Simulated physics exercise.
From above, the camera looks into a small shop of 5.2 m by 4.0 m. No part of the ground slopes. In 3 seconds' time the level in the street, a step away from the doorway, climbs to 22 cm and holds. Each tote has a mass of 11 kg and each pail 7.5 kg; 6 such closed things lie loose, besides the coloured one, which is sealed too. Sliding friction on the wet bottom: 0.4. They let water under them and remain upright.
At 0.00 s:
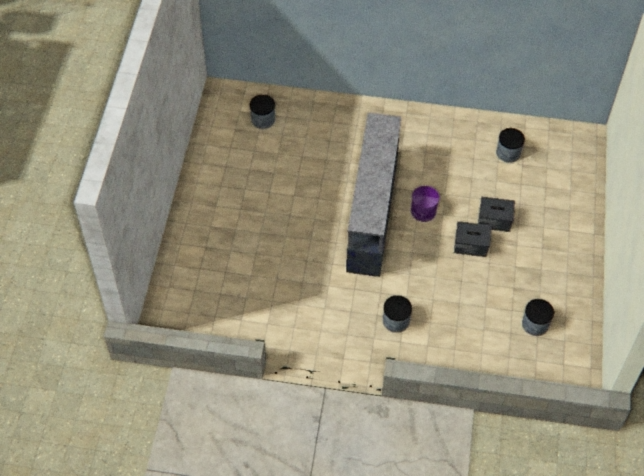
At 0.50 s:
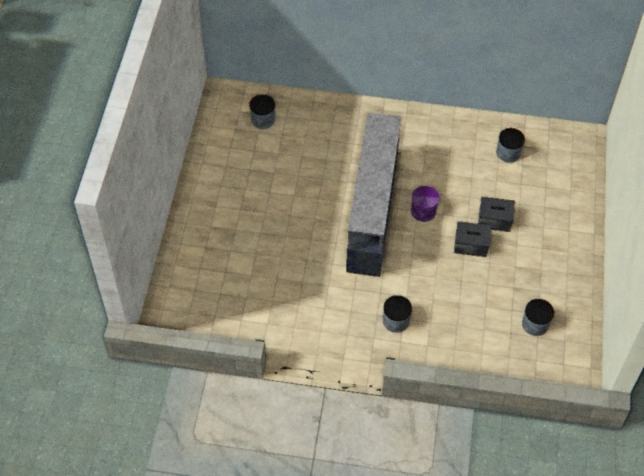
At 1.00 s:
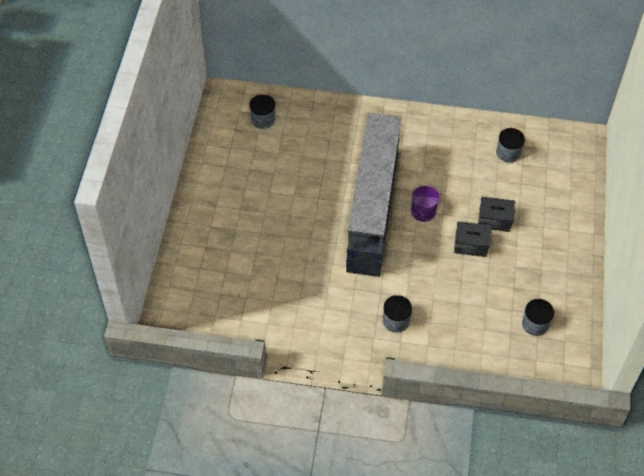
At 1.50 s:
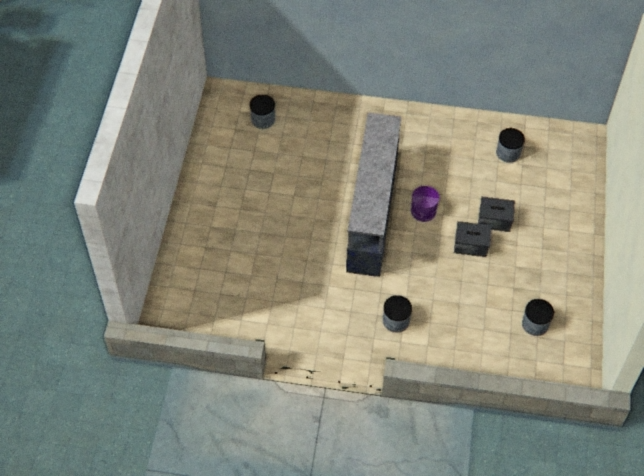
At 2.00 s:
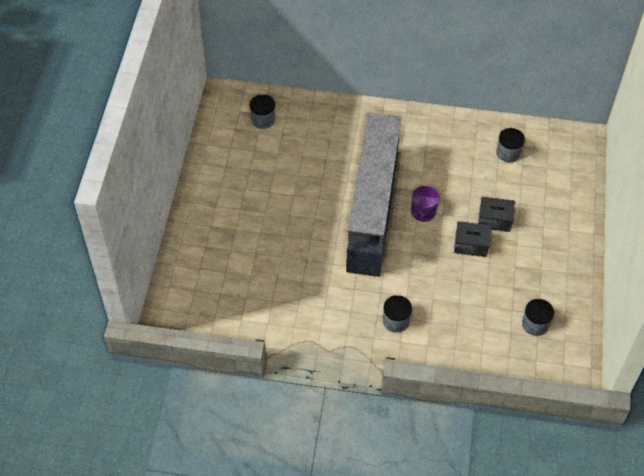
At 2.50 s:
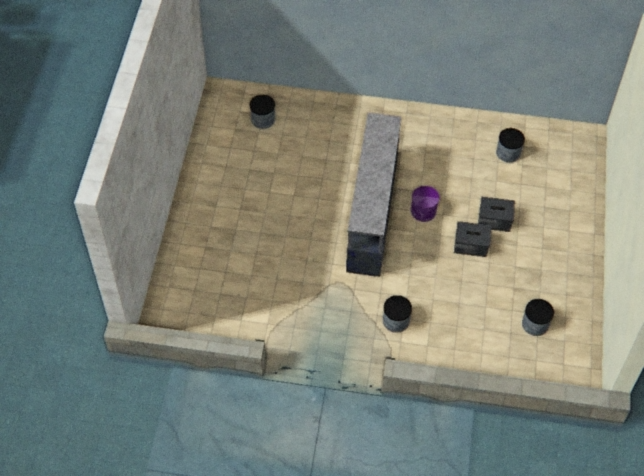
Water spread over the ground outside a small tiled shop, then crept in through the doorway and fanned across the floor, while the purple pail and dark containers inside stayed still.
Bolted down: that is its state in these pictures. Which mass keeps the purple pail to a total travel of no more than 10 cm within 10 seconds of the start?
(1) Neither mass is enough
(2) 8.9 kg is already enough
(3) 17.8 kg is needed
2, 8.9 kg is already enough.
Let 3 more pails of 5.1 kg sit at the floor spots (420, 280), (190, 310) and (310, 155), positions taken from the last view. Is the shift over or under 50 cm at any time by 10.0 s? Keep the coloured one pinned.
In the order given, beyond the mark, then within the mark, and last beyond the mark.
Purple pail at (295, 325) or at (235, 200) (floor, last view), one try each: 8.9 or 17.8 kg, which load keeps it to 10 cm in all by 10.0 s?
First try none suffices, second try the heavier suffices.
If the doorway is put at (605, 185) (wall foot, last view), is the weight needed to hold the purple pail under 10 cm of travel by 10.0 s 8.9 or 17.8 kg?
Under that change the large mass is required.
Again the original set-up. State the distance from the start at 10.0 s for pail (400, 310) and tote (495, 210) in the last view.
Shifts: 100 cm / 10 cm.
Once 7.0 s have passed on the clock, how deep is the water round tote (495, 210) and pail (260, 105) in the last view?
I'd estimate 3 cm for the first and 11 cm for the second.
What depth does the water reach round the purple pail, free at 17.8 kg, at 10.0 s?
Something like 9 centimetres.
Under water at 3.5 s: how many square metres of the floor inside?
At that time the wet patch spans about 4.0 m2.
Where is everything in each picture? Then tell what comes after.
The first frame shows the purple pail at (426, 197) rests on the ground; water covers 0.0 m2; 0 of 7 have shifted.
The second frame shows the purple pail at (426, 197), on the bottom; 0.0 m2 under water; 0 of 7 have shifted.
The third frame shows the purple pail at (426, 197), on the bottom; 0.0 m2 under water; 0 of 7 have shifted.
The fourth frame shows the purple pail at (426, 197), on the bottom; water covers 0.0 m2; 0 of 7 have shifted.
The fifth frame shows the purple pail at (426, 197), on the bottom; 0.3 m2 under water; 0 of 7 have shifted.
The sixth frame shows the purple pail at (426, 197), on the bottom; 1.0 m2 under water; 0 of 7 have shifted.
After 3.5 s the purple pail would be 0 cm from its start with 8.9 kg and 0 cm from its start with 17.8 kg; 0 cm of water round it then.
After 4.5 s the purple pail would be 0 cm from its start with 8.9 kg and 0 cm from its start with 17.8 kg; 4 cm of water round it then.
After 7.0 s the purple pail would be 0 cm from its start with 8.9 kg and 0 cm from its start with 17.8 kg; 4 cm of water round it then.
After 10.0 s the purple pail would be 0 cm from its start with 8.9 kg and 0 cm from its start with 17.8 kg; 9 cm of water round it then.
